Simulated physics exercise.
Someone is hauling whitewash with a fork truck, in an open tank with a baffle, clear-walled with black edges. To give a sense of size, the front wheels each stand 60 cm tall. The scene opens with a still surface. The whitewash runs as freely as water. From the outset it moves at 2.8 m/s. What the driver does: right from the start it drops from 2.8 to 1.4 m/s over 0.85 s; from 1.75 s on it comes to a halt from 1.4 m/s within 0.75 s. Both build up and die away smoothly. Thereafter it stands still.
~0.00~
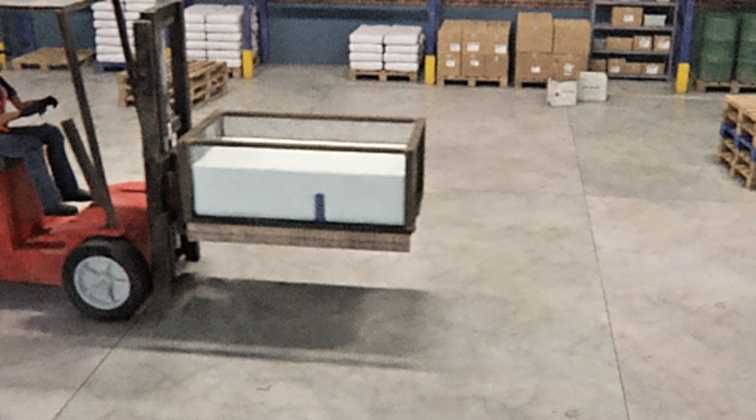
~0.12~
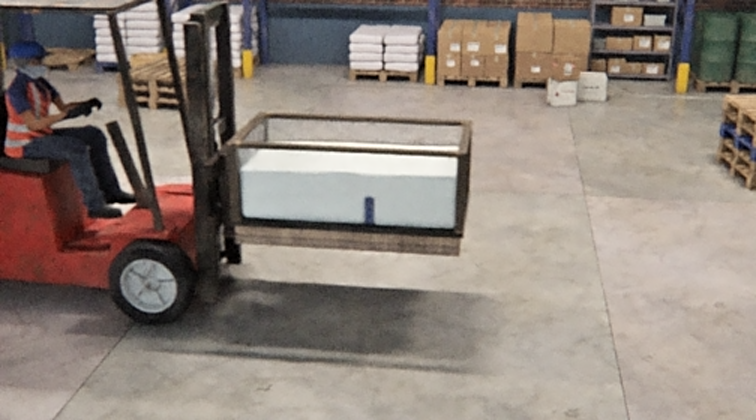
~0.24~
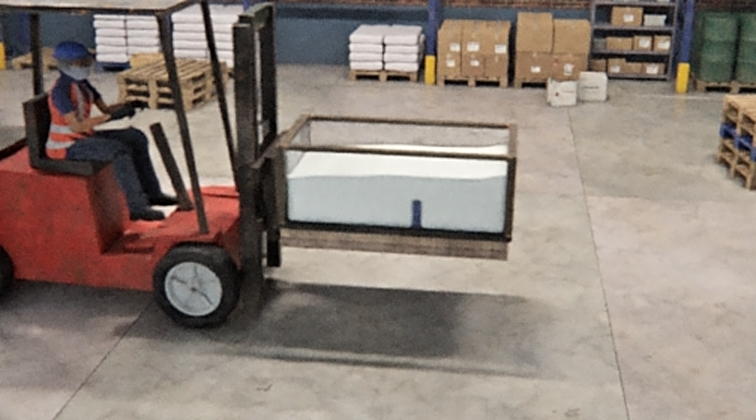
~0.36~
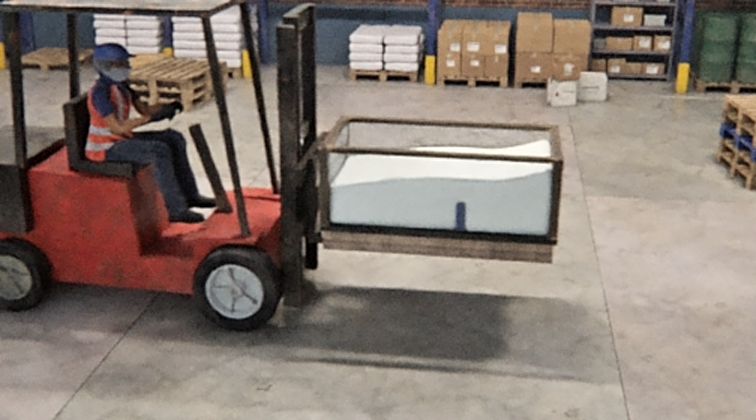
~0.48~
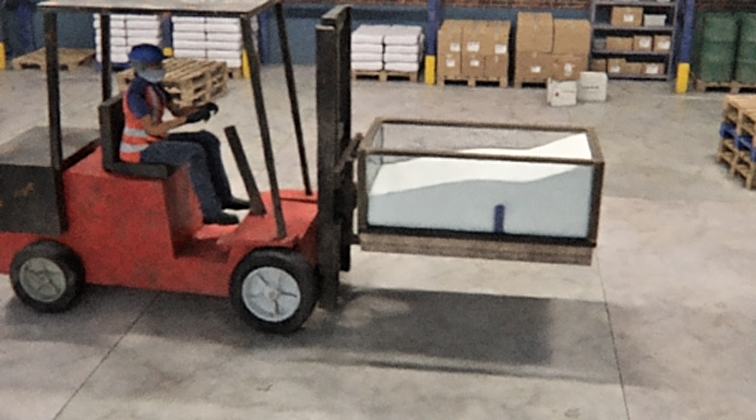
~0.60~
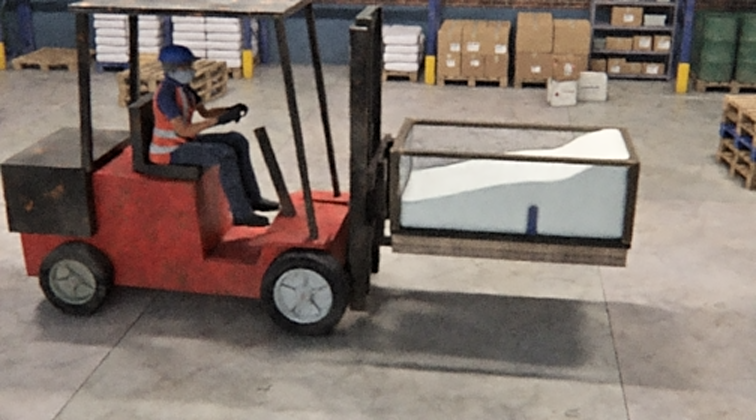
A red forklift carries a clear-walled, black-edged tank of whitewash from left to right across a warehouse floor, its driver seated with hands forward. The whitewash lies level at first, then its surface tilts, climbing steadily towards the right-hand front wall and sinking at the back near the mast.
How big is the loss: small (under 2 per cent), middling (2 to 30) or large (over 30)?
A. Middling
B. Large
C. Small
Answer: A.
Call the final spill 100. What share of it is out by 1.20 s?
About 10 percent at that moment.
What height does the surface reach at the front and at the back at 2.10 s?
About 34 cm in front and 28 cm behind.
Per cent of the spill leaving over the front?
It comes to about 90 per cent of the spill.
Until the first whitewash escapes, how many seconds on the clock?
About 1.1 s.
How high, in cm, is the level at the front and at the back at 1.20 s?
Front level 42 cm, back level 28 cm.
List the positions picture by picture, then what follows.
In the first frame, the surface is at (393, 169) by the front wall; at (208, 161) by the back wall; it lies level with the rim line; board top at (319, 195); the front is on the right, levels are read along the near wall; a wheel hub at (100, 285).
In the second frame, the surface is at (444, 172) by the front wall; at (256, 163) by the back wall; it lies level with the rim line.
In the third frame, the surface is at (493, 171) by the front wall; at (303, 172) by the back wall; it climbs 4° towards the front.
In the fourth frame, the surface is at (538, 167) by the front wall; at (345, 180) by the back wall; it climbs 7° towards the front.
In the fifth frame, the surface is at (383, 189) by the back wall; it climbs 12° towards the front.
In the sixth frame, the surface is at (614, 153) by the front wall; at (415, 195) by the back wall; it climbs 16° towards the front; a wheel hub at (302, 299).
By 1.20 s the surface is 43 cm up at the front and 27 cm at the back; 1 per cent is out, over the front.
By 2.10 s the surface is 33 cm up at the front and 28 cm at the back; 1 per cent is out, over the front.
By 3.00 s the surface is 36 cm up at the front and 32 cm at the back; 9 per cent is out, over the front.
By 5.49 s 9 per cent is out, over the front, 33 of 365 litres.
